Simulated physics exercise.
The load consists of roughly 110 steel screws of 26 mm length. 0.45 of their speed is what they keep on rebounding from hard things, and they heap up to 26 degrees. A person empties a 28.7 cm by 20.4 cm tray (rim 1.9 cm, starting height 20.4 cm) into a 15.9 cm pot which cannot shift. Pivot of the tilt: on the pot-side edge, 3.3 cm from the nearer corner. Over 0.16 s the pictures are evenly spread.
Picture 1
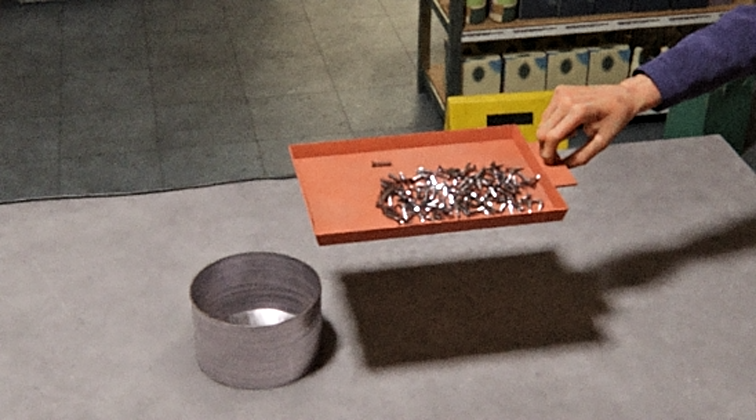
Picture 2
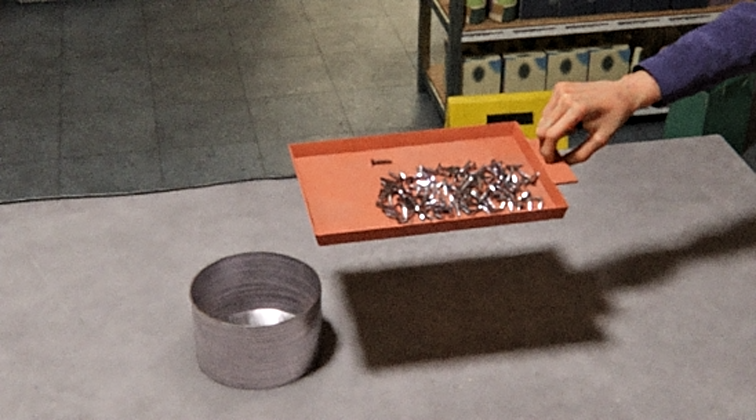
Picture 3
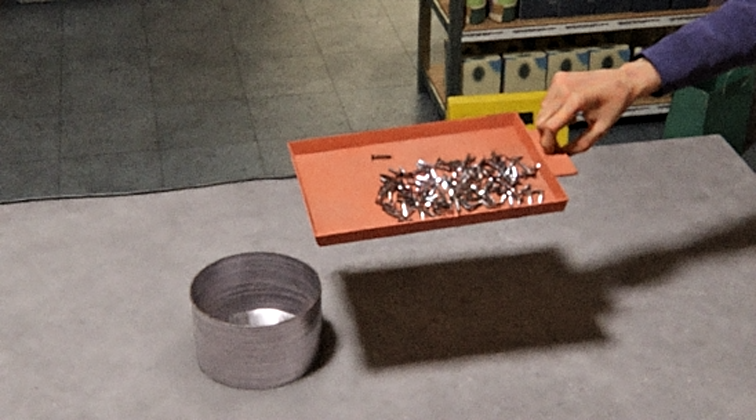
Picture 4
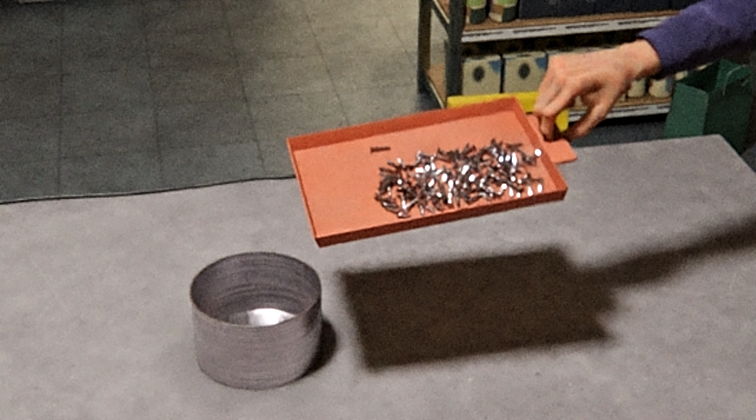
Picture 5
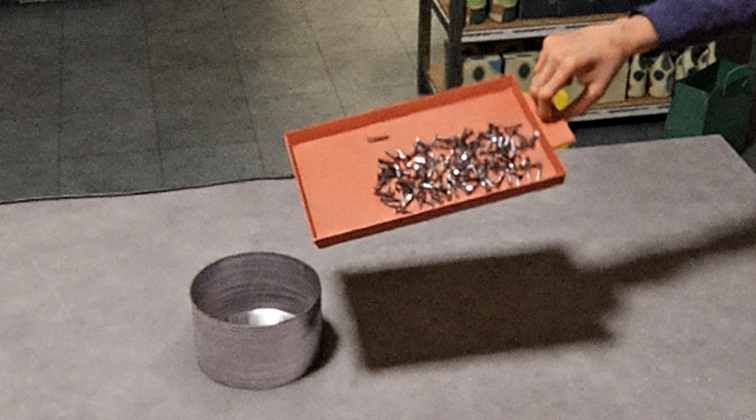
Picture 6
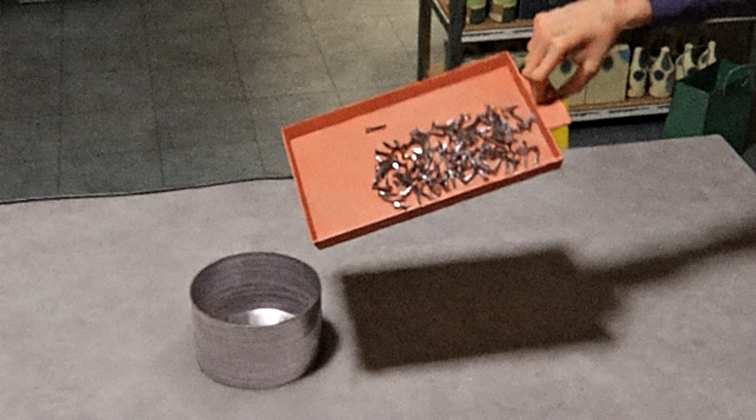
On a grey tabletop in a room with shelves behind, a hand at the right holds a level orange-red tray of small metal screws above and beside a round, open grey pot. The hand then raises the tray's right side, slowly at first and then more steeply, while the screws stay heaped together.
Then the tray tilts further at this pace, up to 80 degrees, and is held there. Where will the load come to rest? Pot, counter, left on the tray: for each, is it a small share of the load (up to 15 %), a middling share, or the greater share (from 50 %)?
Pot: A small share, counter: The greater share, tray: A small share.
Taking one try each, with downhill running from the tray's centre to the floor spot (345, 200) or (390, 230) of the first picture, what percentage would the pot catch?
I'd put it at about 60 per cent for the first tilt and about 0 per cent for the second.
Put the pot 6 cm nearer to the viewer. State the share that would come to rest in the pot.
It would be near 50 per cent.
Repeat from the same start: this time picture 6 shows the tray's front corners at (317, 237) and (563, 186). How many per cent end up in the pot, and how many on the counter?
Pot 0 % / counter 100 %.
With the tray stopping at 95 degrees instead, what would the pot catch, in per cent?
In that case some 0 per cent.
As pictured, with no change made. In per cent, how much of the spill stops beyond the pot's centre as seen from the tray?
Around 80 per cent, give or take.
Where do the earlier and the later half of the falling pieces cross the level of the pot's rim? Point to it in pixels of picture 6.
At roughly (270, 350) first, later on at (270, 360).
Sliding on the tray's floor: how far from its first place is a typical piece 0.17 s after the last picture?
1 cm.
Then, 0.17 s after the last picture, tilt 51 degrees; the tray holds 100 %, the pot 0 %.
Then, 0.28 s after the last picture, tilt 72 degrees; the tray holds 100 %, the pot 0 %.
Then, 0.53 s after the last picture, tilt 80 degrees; the tray holds 0 %, the pot 0 %.
In the end, pot 0 %, counter 100 %, tray 0 %.
